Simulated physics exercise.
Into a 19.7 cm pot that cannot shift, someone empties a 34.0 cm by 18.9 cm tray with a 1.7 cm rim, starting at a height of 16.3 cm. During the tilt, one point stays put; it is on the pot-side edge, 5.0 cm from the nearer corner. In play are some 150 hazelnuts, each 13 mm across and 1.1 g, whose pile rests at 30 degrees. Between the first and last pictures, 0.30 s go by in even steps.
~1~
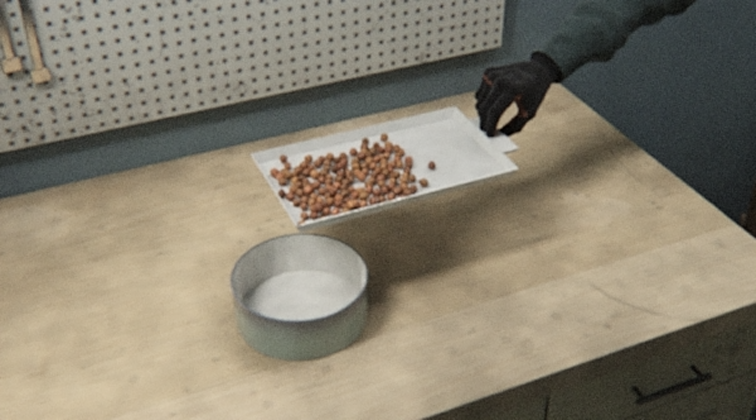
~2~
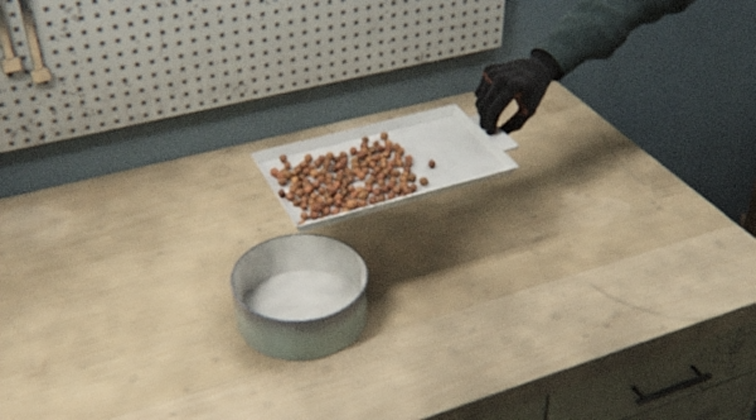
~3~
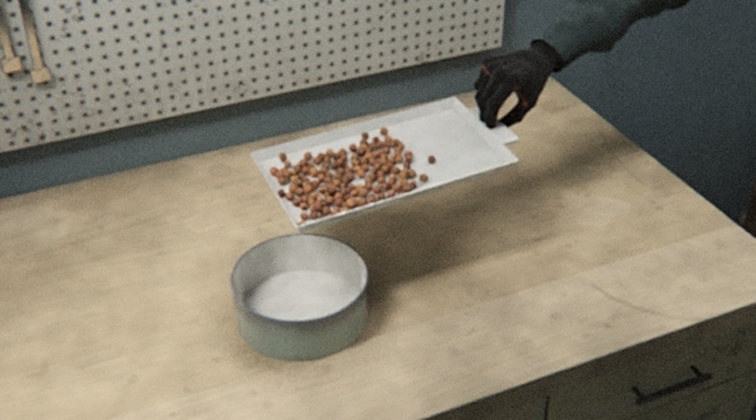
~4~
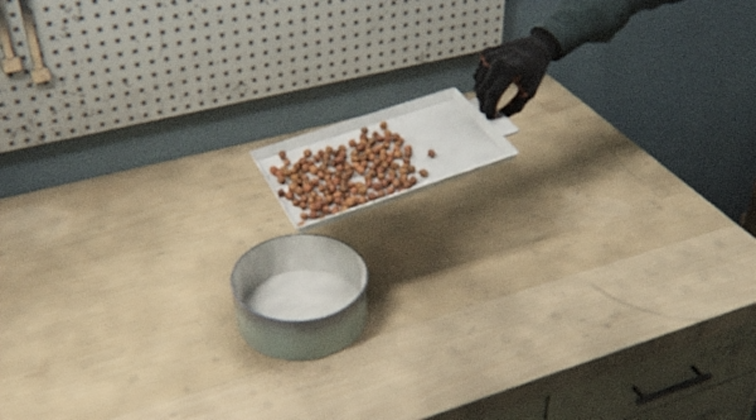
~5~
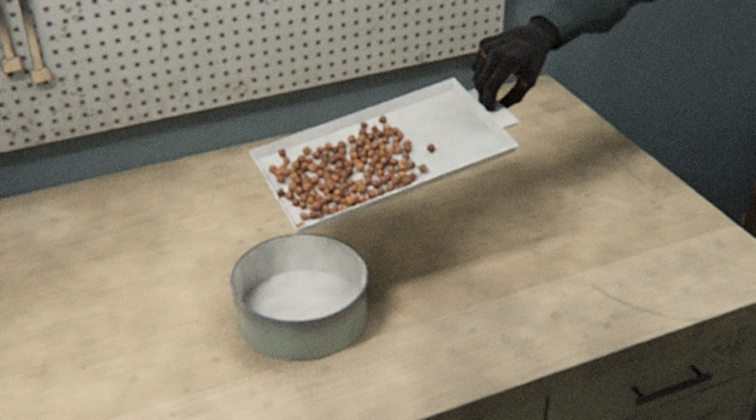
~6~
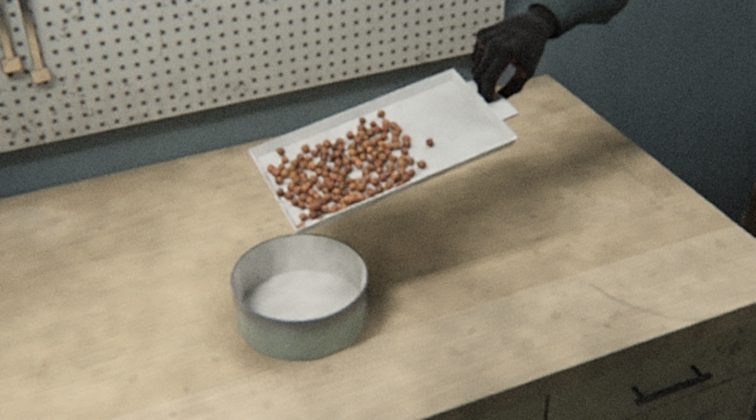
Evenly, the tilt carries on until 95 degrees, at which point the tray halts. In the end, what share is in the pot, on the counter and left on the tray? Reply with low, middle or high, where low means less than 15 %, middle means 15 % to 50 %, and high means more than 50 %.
My answer: Pot - high; counter - low; tray - low.
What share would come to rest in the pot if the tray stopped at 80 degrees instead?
You'd end up with some 95 % in the pot.
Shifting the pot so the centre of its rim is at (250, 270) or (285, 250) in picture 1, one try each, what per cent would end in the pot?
First try about 95 per cent, second try about 70 per cent.
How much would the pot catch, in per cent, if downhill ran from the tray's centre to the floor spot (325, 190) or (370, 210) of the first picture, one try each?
60 and 95 %.
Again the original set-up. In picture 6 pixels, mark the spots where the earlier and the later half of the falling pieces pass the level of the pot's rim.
Roughly (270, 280) to begin with, later roughly (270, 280).
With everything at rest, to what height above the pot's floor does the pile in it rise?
I'd say near 3.0 centimetres.
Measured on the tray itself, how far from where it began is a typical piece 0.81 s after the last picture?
Displacement on the tray: Roughly 4 cm.
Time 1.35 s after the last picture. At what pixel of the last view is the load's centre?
Load centre est.: (278, 298) px.
Then, 0.81 s after the last picture, tilt 50 degrees; the tray holds 100 %, the pot 0 %.
Then, 1.35 s after the last picture, tilt 76 degrees; the tray holds 30 %, the pot 60 %.
Then, 1.96 s after the last picture, tilt 95 degrees; the tray holds 0 %, the pot 95 %.
In the end, pot 95 %, counter 5 %, tray 0 %.
